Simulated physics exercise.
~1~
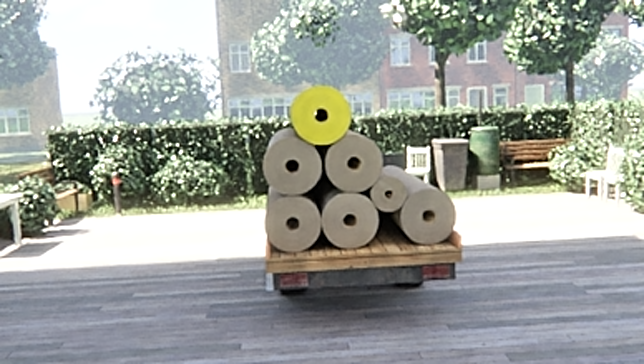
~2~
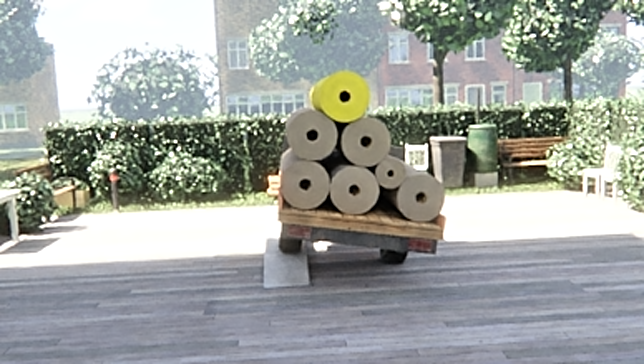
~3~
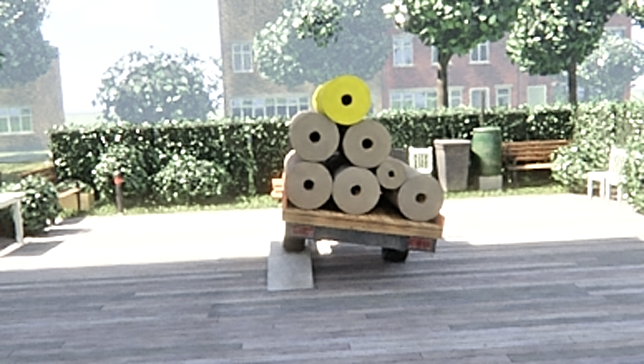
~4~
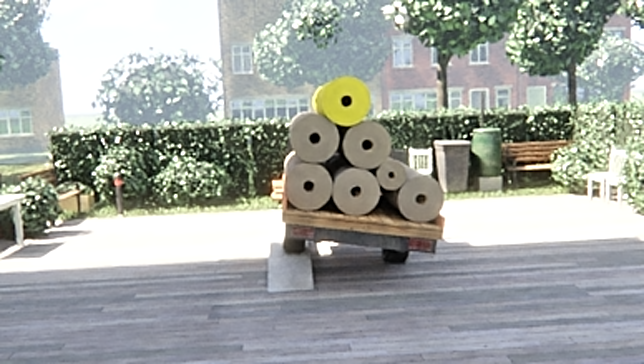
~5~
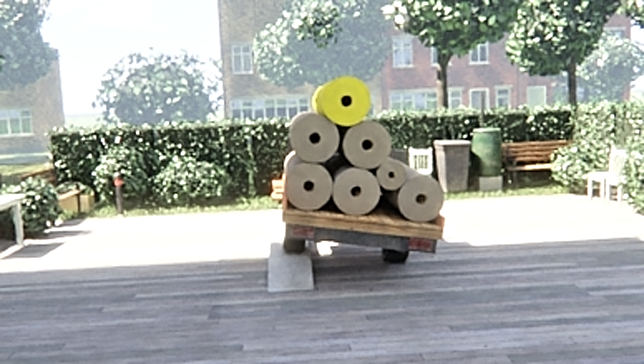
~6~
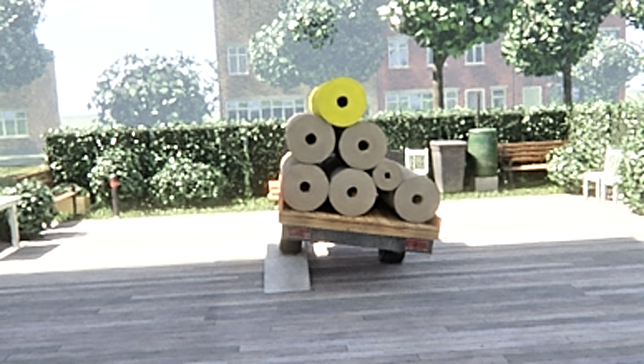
A low trailer stacked with big grey-brown rolls and a yellow one on top crept up a small ramp with its left wheel and stopped, tilting to the right, and the whole pile stayed put with the yellow roll still on top.
